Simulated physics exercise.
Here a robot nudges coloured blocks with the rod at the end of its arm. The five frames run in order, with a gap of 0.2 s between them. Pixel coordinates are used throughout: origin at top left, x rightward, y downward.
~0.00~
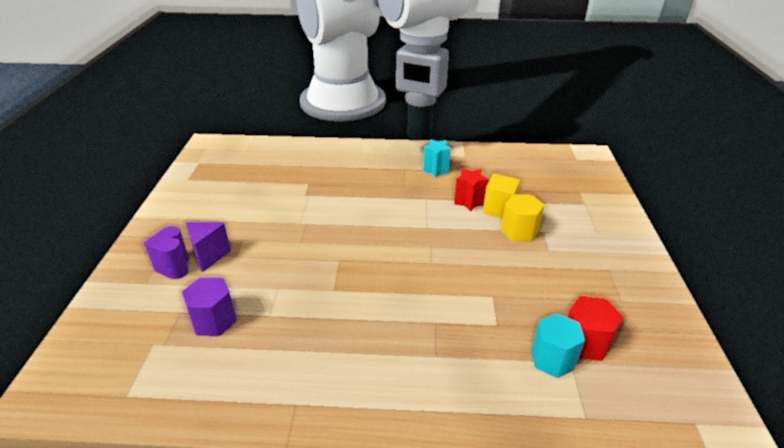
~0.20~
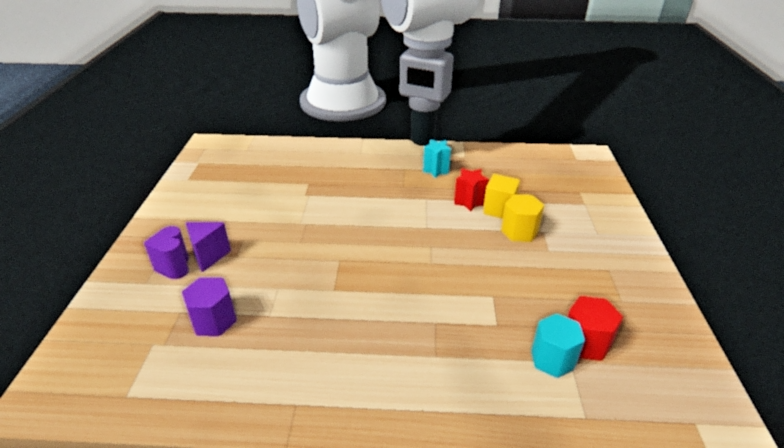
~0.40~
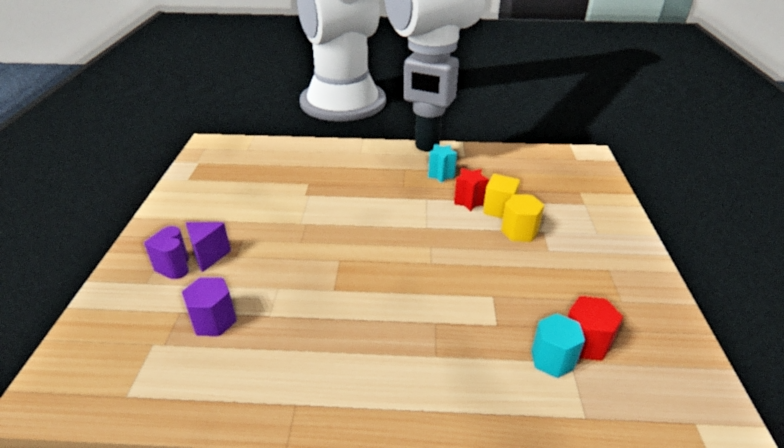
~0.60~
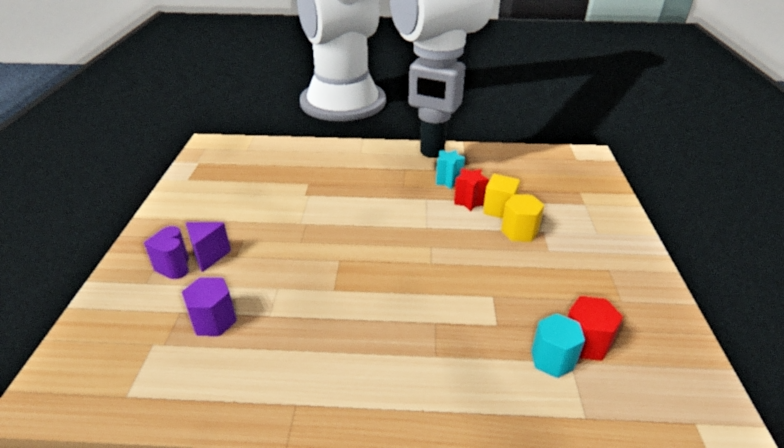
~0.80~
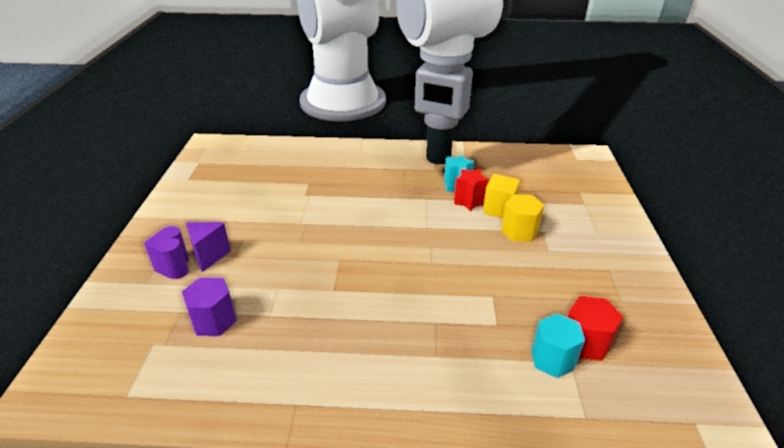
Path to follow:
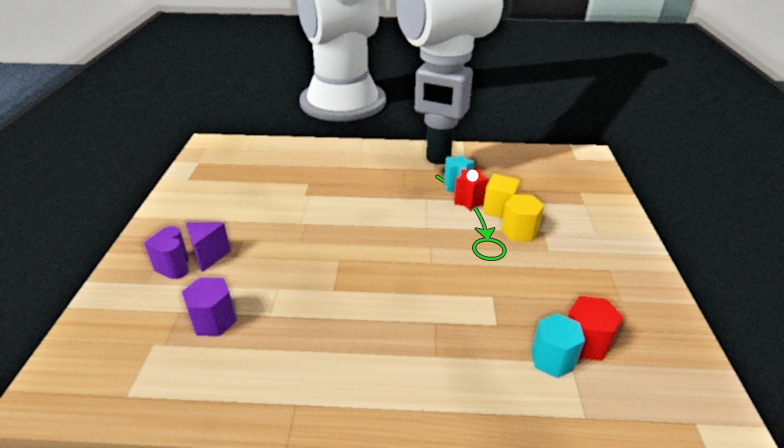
A robot arm lowered its dark rod to the small turquoise block at the back of the wooden table and nudged it slightly right and forward, up close to the red star.
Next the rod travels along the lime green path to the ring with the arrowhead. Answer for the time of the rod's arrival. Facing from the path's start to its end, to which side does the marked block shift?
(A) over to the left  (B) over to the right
The one that fits is B, over to the right.
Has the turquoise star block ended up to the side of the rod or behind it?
Short answer: No.
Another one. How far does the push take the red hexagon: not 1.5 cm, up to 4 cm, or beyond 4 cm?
It will fall in the lowest band, under 1.5 cm.
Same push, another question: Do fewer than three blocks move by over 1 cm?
No
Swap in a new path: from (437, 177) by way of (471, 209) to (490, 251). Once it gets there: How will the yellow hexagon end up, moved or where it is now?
Displaced, by a centimetre or more.
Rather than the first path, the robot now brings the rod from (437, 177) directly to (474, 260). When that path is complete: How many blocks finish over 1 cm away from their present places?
Answer: Three or more.
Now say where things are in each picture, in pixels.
The first picture shows tip of the rod (419, 136), middles of tops, turquoise star block (438, 145), red star block (472, 176), yellow square block (504, 183), yellow hexagon (525, 204), red hexagon (597, 313).
The second picture shows rod (423, 141), nothing pushed.
The third picture shows rod (427, 147), turquoise star block (443, 150).
The fourth picture shows rod (432, 153), turquoise star block (450, 156).
The fifth picture shows rod (439, 159), turquoise star block (459, 161), red star block (472, 176), yellow square block (504, 183), yellow hexagon (525, 204), red hexagon (597, 313).
The line goes from (437, 177) over (463, 196) and (482, 220) to (489, 249); the dot is on the red star block.
On the path given first. One third of the way, rod (465, 178); turquoise star block (481, 181); red star block (490, 195); yellow square block (512, 186), turned 20° anticlockwise.
Two thirds of the way, rod (484, 202); turquoise star block (499, 207); red star block (506, 224); yellow square block (517, 188), turned 35° anticlockwise; yellow hexagon (533, 209), turned 30° anticlockwise.
At the end, rod (492, 230); turquoise star block (511, 237); red star block (523, 255); yellow square block (517, 188), turned 35° anticlockwise; yellow hexagon (534, 210), turned 35° anticlockwise; red hexagon unmoved.
